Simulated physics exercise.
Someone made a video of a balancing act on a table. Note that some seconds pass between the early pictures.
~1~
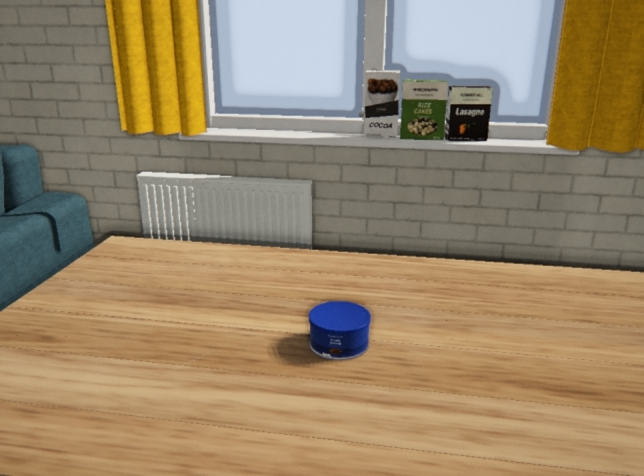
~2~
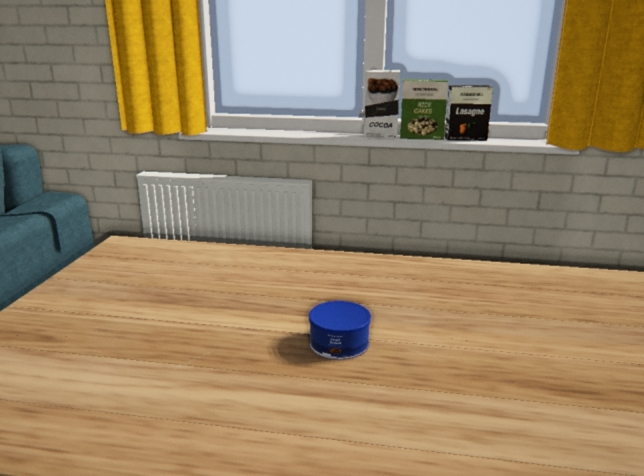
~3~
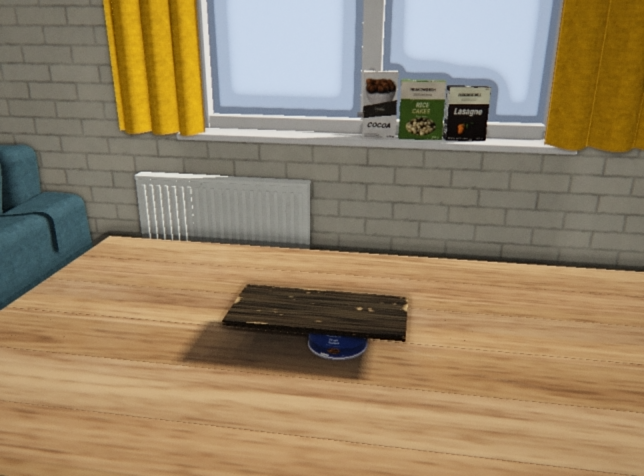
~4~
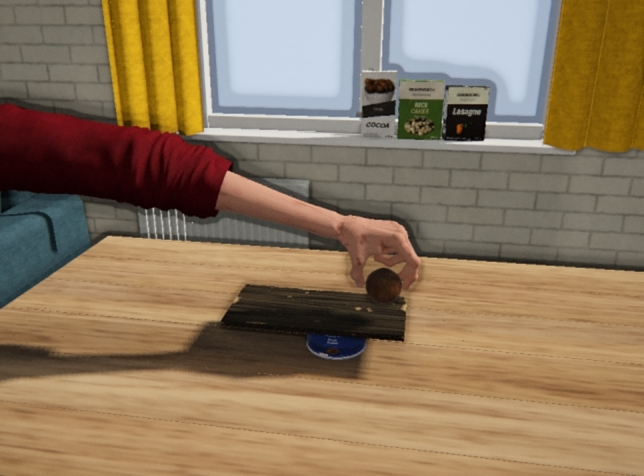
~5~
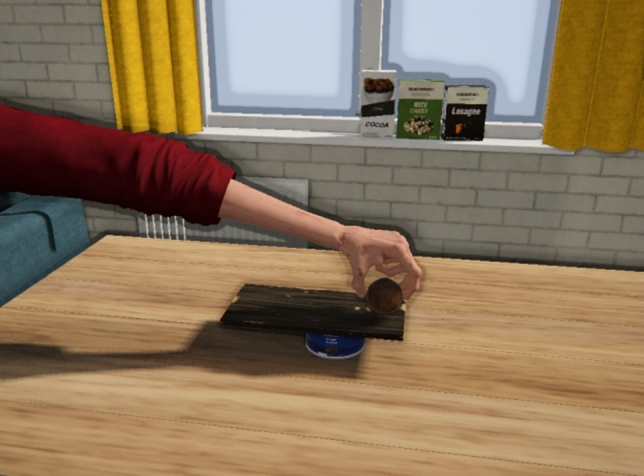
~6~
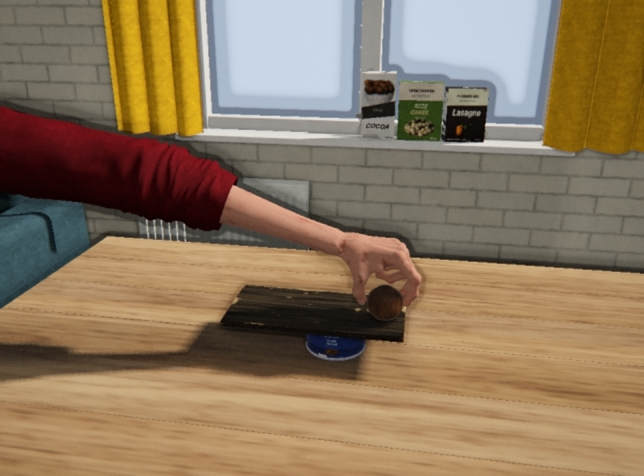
A hand in a red sleeve lowering a brown onion onto the right end of a dark board resting on a blue tub.
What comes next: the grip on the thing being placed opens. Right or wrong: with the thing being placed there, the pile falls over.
Wrong, the pile stays up.
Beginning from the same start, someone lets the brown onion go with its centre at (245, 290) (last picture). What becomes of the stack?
Then it comes apart.
Then, 0.60 s past the last view, nothing moves.
Then, 1.40 s past the last view, brown onion resting near (385, 303).
Finally, all 3 still in place. Final places as the last picture's camera would see them, brown onion near (385, 303). The stack keeps its balance.
